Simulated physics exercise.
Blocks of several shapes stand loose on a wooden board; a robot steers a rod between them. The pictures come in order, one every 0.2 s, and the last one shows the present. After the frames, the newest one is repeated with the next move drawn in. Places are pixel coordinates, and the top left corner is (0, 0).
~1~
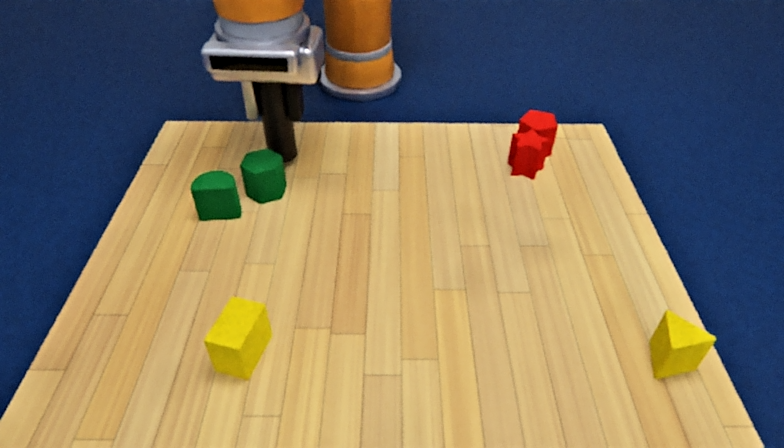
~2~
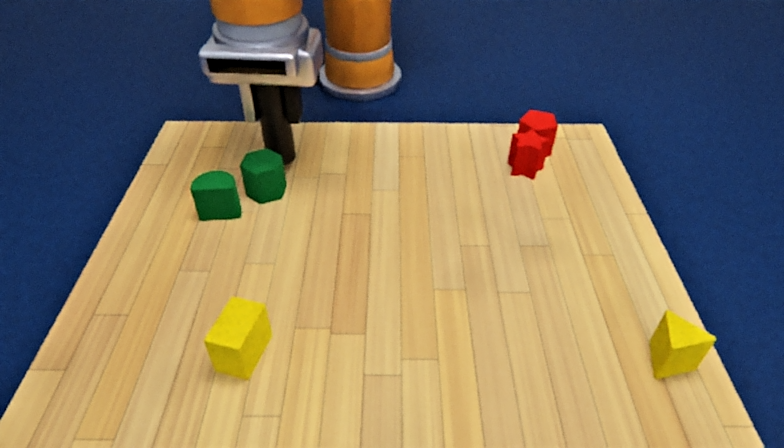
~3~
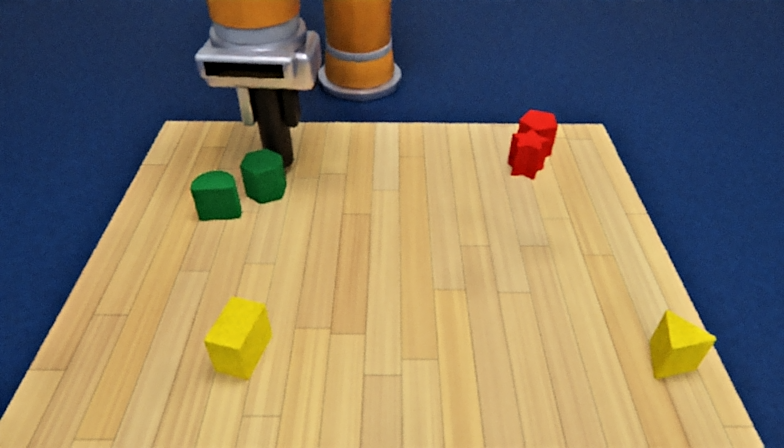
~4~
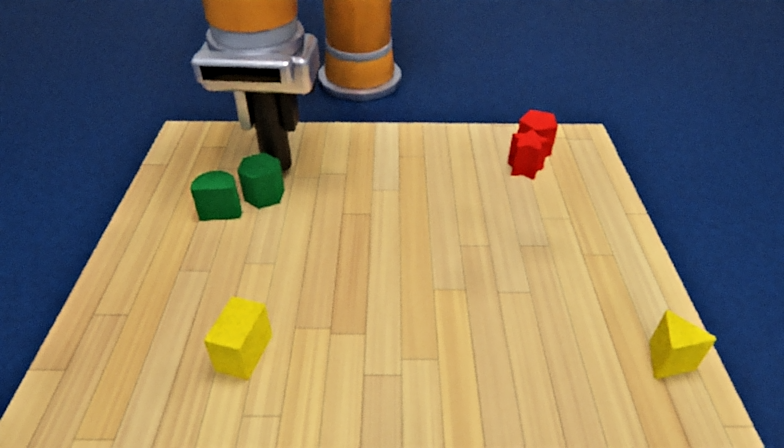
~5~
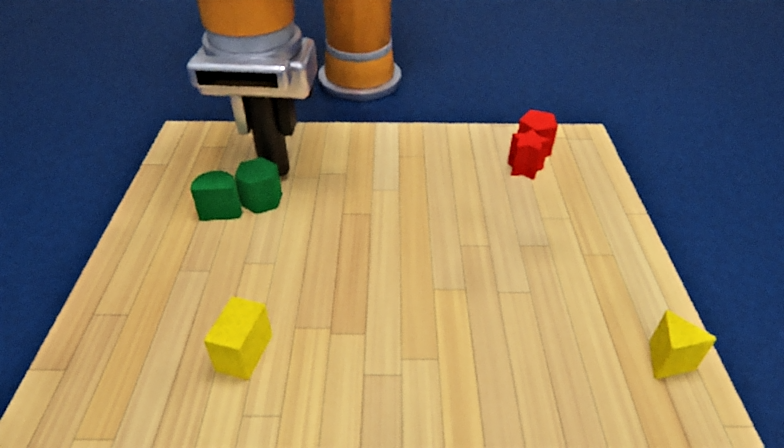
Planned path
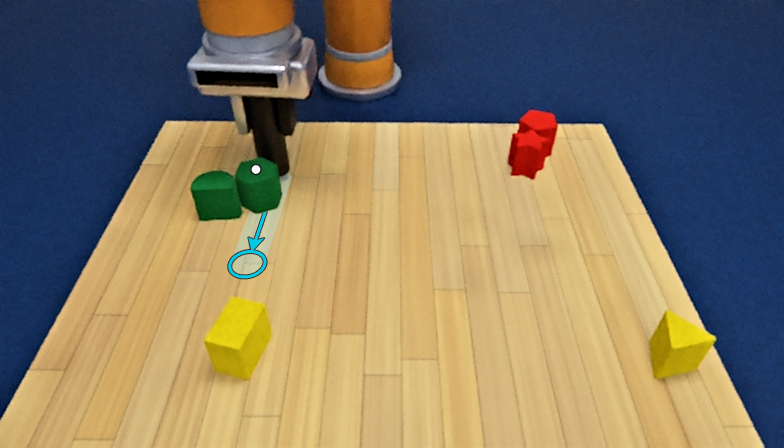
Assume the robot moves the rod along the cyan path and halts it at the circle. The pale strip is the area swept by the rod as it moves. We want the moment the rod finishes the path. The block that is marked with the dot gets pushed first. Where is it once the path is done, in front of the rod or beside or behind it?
By then it is in front of the rod.
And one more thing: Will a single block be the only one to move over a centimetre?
That would be a yes.
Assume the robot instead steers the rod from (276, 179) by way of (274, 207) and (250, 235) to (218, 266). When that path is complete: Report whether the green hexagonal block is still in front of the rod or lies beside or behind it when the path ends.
It keeps leading.
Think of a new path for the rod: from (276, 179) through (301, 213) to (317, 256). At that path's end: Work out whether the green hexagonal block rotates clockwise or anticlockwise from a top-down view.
From the top: Clockwise.
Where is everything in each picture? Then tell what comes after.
Rod's lower end at (283, 155); green half-round block at (213, 180); green hexagonal block at (261, 160), in the first frame.
Rod at (281, 158); blocks still, in the second frame.
Rod at (279, 161); blocks still, in the third frame.
Rod at (277, 165); green hexagonal block at (259, 165), in the fourth frame.
Rod at (275, 170); green half-round block at (213, 180); green hexagonal block at (256, 170), in the fifth frame.
Drawn move, from (276, 179) to (247, 264); the dot is on the green hexagonal block.
The first path, step by step. One third of the way, rod at (266, 195); green half-round block at (211, 182); green hexagonal block at (247, 197).
Two thirds of the way, rod at (256, 223); green half-round block at (211, 182); green hexagonal block at (236, 227).
At the end, rod at (245, 254); green half-round block at (211, 182); green hexagonal block at (223, 262), turned 15° anticlockwise.
